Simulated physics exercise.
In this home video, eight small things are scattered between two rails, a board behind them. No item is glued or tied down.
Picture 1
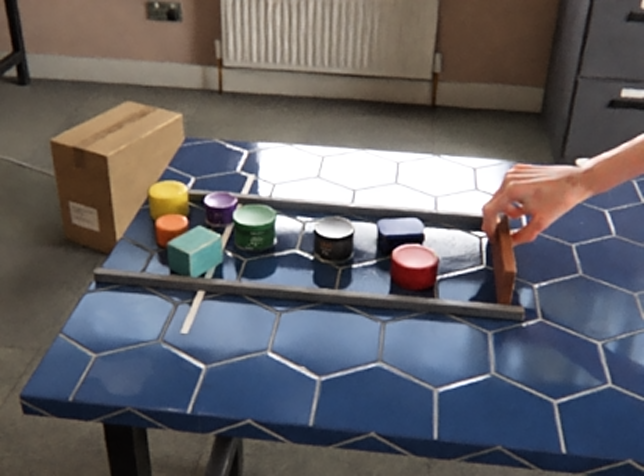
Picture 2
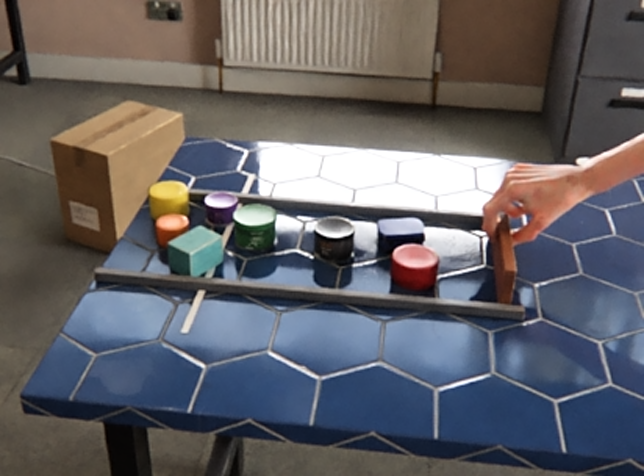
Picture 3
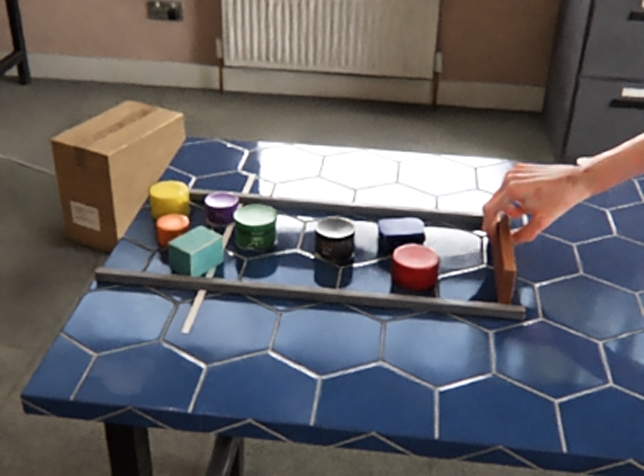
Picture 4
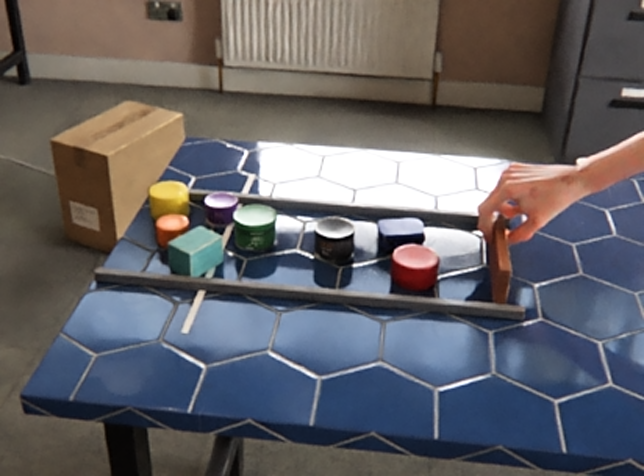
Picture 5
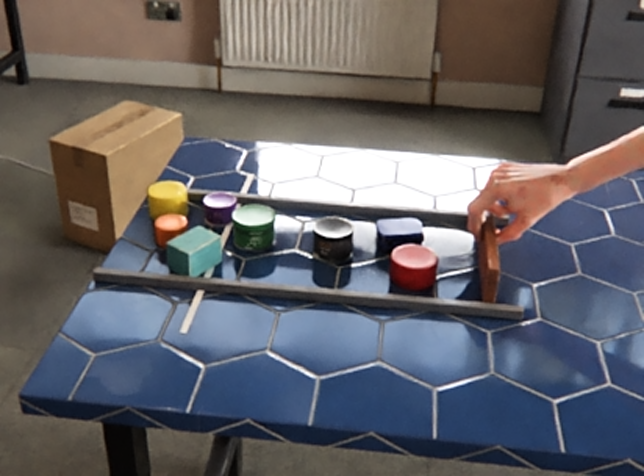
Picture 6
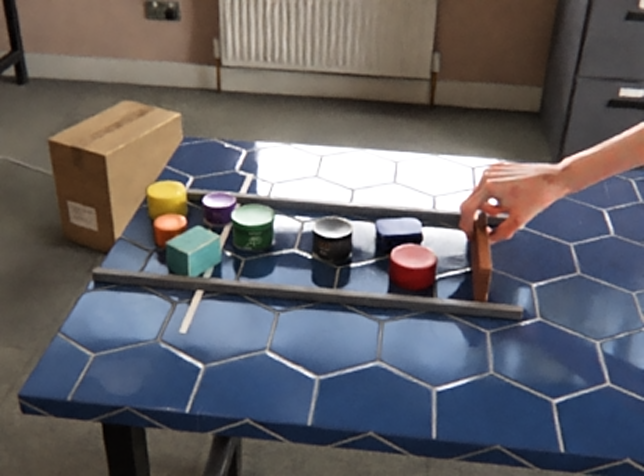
On a blue tiled table, a hand slides an upright board slightly left between two rails.
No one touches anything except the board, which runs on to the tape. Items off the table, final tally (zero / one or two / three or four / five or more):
Turns out not one gets shoved off the end.
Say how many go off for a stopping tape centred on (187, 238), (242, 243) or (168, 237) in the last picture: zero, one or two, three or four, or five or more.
So in that order I'd say just one or two; not one; 5 or more.
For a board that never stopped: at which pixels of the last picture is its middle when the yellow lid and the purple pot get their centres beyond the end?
Approx. (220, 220) / approx. (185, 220) for the other.
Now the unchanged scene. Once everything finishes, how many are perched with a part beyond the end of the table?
The count is 2.
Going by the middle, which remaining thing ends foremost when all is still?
That would be the yellow lid.
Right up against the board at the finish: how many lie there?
Contact count: 3.
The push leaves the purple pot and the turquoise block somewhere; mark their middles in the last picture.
I'd put one close to (175, 205) and the other close to (151, 252).
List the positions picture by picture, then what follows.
Yellow lid (169, 202); orange lid (172, 231); turquoise block (195, 253); board (501, 246); tape (223, 242), in the first frame.
Orange lid (173, 231); red lid (415, 267), in the second frame.
Turquoise block (196, 252); purple pot (222, 209), in the third frame.
Yellow lid (169, 202); black pot (334, 240), in the fourth frame.
Orange lid (171, 231); blue case (399, 236), in the fifth frame.
Yellow lid (167, 202); orange lid (171, 231); turquoise block (194, 252); board (480, 244); tape (222, 241), in the sixth frame.
Early on, none off yet; yellow lid at rest near (167, 202); orange lid at rest near (171, 231); turquoise block at rest near (194, 252).
A while later, none off yet; yellow lid at rest near (167, 202); orange lid at rest near (171, 231); turquoise block moving near (190, 252).
Finally, the number that fall off is zero.
